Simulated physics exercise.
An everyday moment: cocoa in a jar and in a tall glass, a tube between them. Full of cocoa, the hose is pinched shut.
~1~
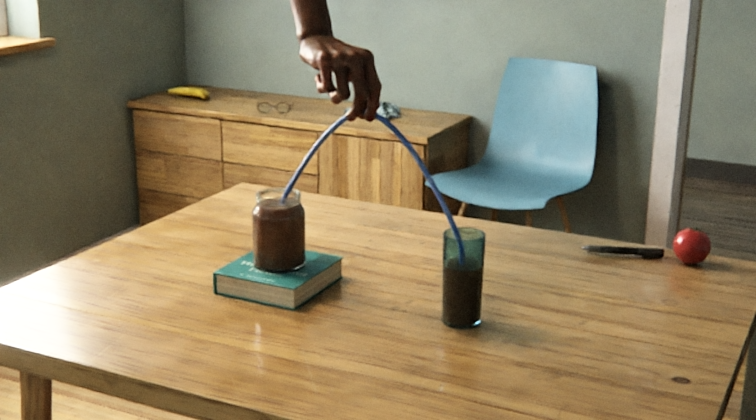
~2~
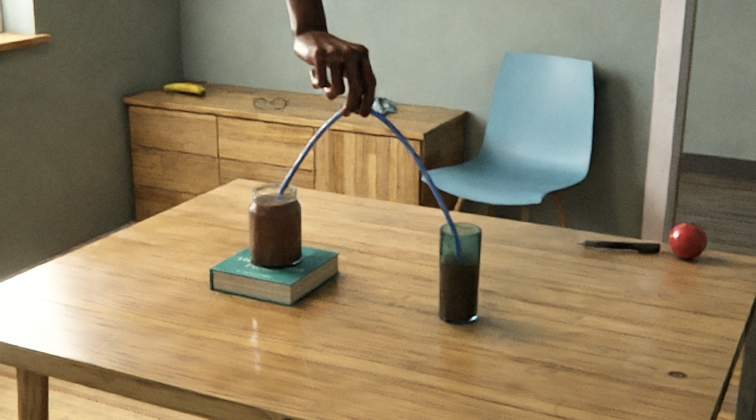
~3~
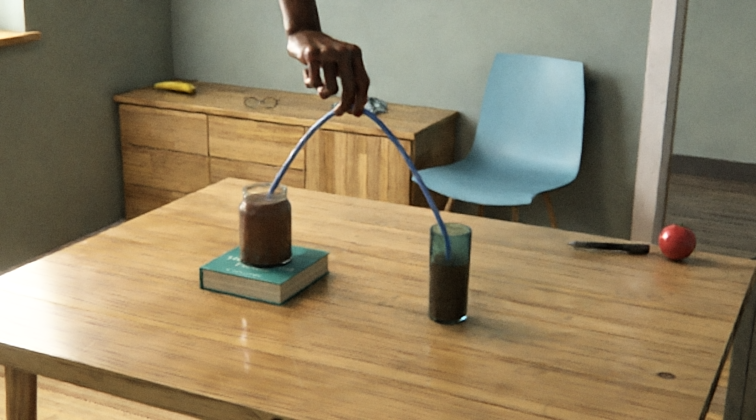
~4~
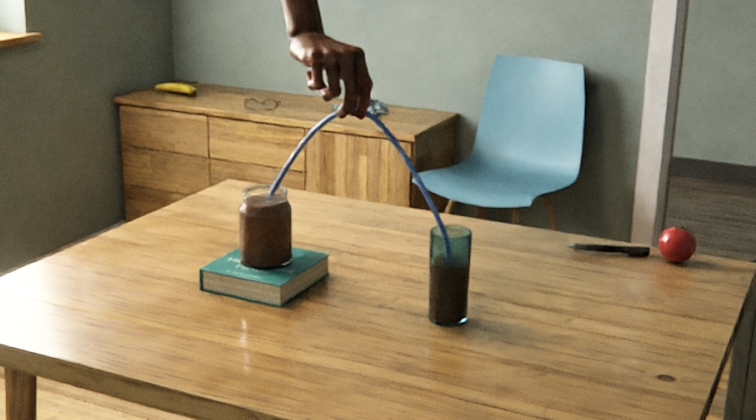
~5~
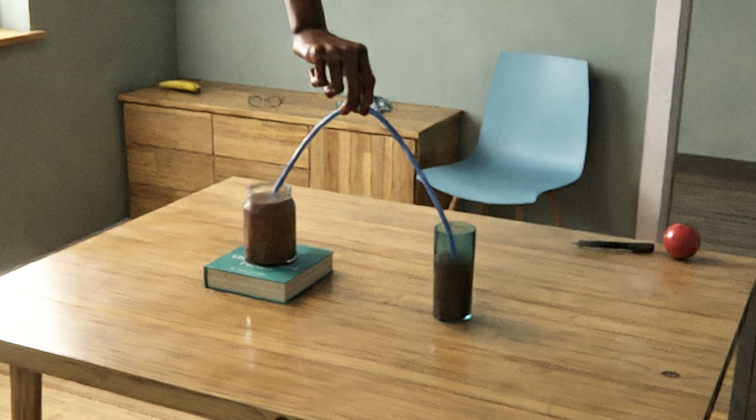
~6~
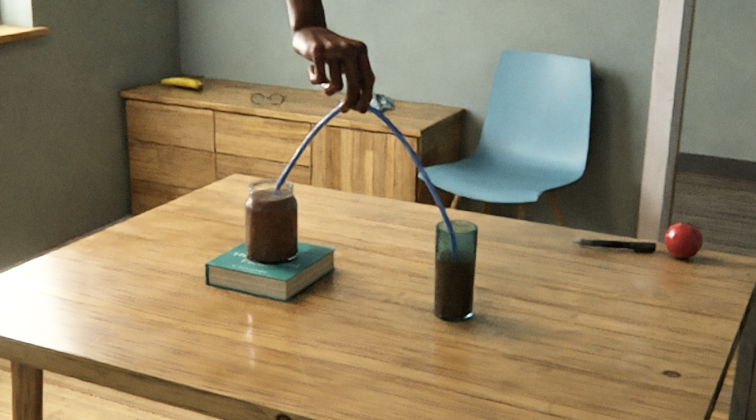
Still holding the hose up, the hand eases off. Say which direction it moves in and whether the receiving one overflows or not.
Prediction - cocoa goes - rightward, receiving - no overflow.
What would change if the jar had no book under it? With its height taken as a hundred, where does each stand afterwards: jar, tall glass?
80 %, then 70 %.
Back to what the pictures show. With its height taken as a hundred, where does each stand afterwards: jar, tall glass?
70 and 85 per cent, in that order.
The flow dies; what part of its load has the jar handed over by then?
Worked out: 15 percent.
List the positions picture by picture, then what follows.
In the first picture, the hose is pinched; jar (279, 227) nearly full, up on the book; tall glass (463, 276) about two thirds full, on the top itself.
In the second picture, nothing flows; jar nearly full, surface at (275, 199); tall glass about two thirds full, surface at (460, 260).
In the third picture, fingers on the hose; jar (266, 222) nearly full; tall glass (449, 272) about two thirds full.
In the fourth picture, still shut; jar nearly full, surface at (265, 199); tall glass about two thirds full, surface at (450, 262).
In the fifth picture, the hose is pinched; jar (270, 221) nearly full, up on the book; tall glass (454, 270) about two thirds full, on the top itself.
In the sixth picture, nothing flows; jar nearly full, surface at (271, 194); tall glass about two thirds full, surface at (456, 257).
Soon after, the jar is about three quarters full; the tall glass is about three quarters full.
In the end, the jar is about two thirds full; the tall glass is nearly full; the two surfaces are level.
